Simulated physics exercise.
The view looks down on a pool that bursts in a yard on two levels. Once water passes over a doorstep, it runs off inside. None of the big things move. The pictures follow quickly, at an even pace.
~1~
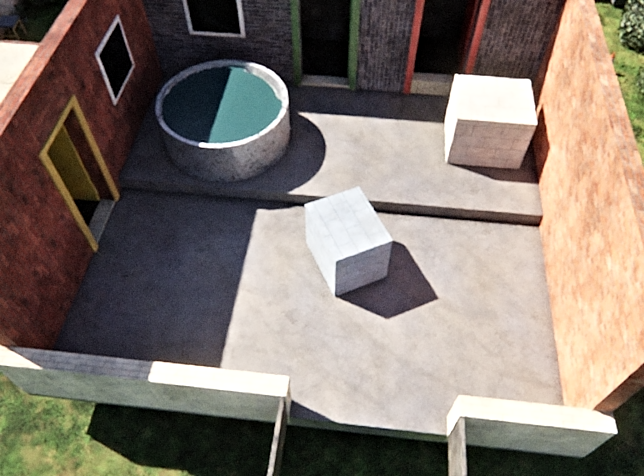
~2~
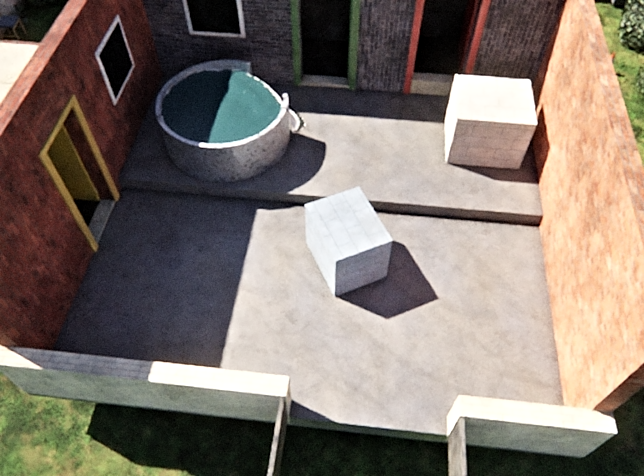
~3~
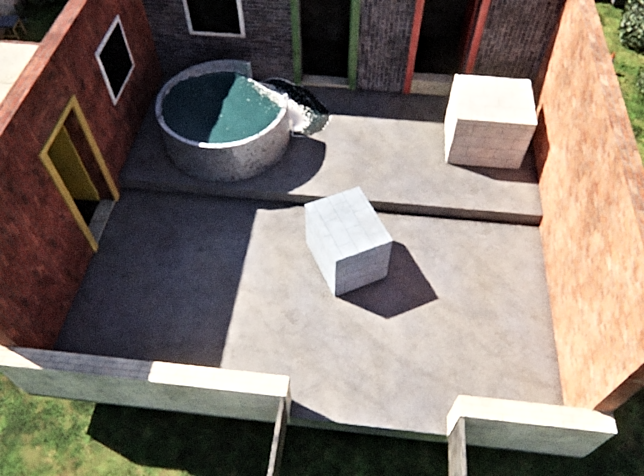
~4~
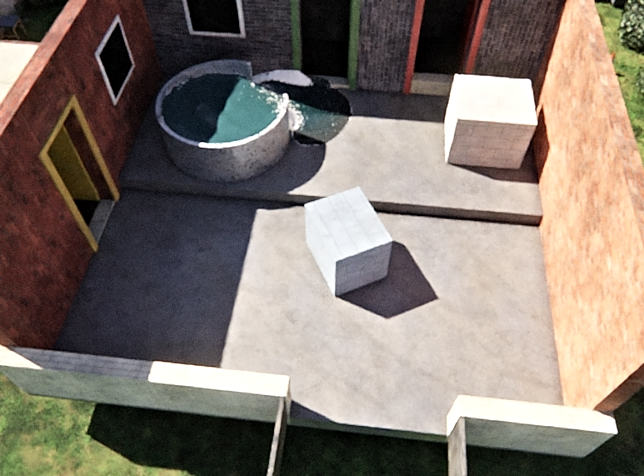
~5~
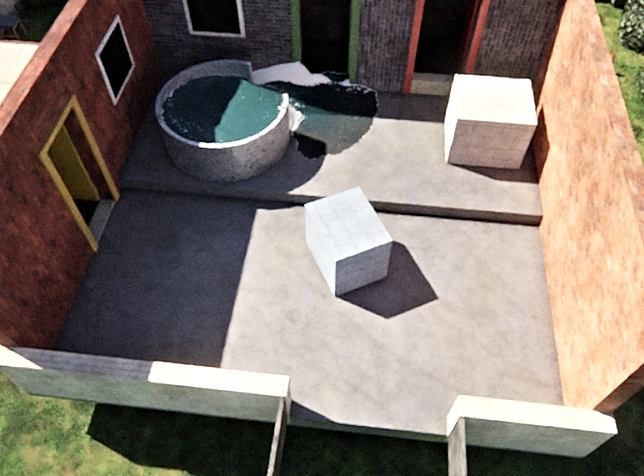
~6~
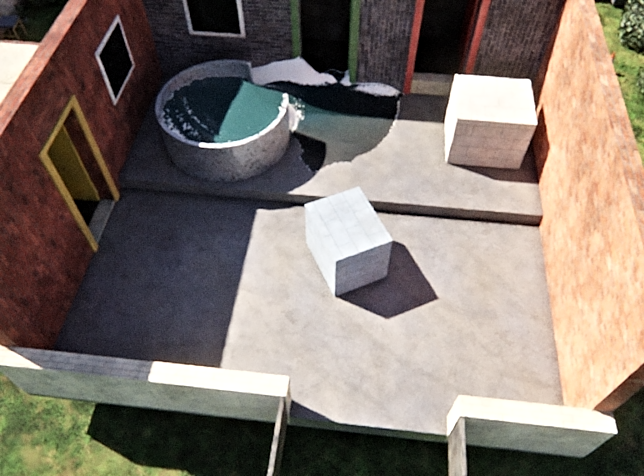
To begin with, a round pool of teal water sits whole and still on the upper level of a walled yard, near two pale blocks. Then its far right side gives way and water pours out, spreading rightward across the upper paving in a widening sheet along the back wall.
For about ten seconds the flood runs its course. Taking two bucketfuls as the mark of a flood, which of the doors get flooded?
The green door gets flooded, the yellow door stays below the mark, the red door stays below the mark.
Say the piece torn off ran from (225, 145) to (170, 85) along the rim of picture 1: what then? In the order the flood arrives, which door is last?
My pick is the door marked red.
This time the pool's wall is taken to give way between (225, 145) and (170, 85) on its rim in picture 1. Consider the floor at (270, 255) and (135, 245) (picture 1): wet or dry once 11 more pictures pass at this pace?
Well, the first place would be still bare and the second one submerged.
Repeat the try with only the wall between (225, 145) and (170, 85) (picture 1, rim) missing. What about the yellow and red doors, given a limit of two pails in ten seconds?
Yellow: Past the mark; red: Short of the mark.
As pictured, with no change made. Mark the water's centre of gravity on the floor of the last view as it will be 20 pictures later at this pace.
Somewhere around (317, 138) in the last view.
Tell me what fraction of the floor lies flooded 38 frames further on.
By my count, 75 percent.
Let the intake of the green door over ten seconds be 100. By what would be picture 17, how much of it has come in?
The figure is near 60 per cent.
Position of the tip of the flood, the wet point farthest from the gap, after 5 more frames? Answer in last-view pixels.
Approximate pixel: (518, 107).
A moment on, water covers 15 % of the floor; the green door far over two buckets in, the yellow door not reached, the red door wet at the sill, nothing in.
Next, water covers 20 % of the floor; the green door far over two buckets in, the yellow door not reached, the red door wet at the sill, nothing in.
Then, water covers 45 % of the floor; the green door far over two buckets in, the yellow door wet at the sill, nothing in, the red door wet at the sill, nothing in.
Later, water covers 75 % of the floor; the green door far over two buckets in, the yellow door wet at the sill, nothing in, the red door wet at the sill, nothing in.
In the end, water covers 95 % of the floor; the green door far over two buckets in, the yellow door wet at the sill, nothing in, the red door wet at the sill, nothing in.
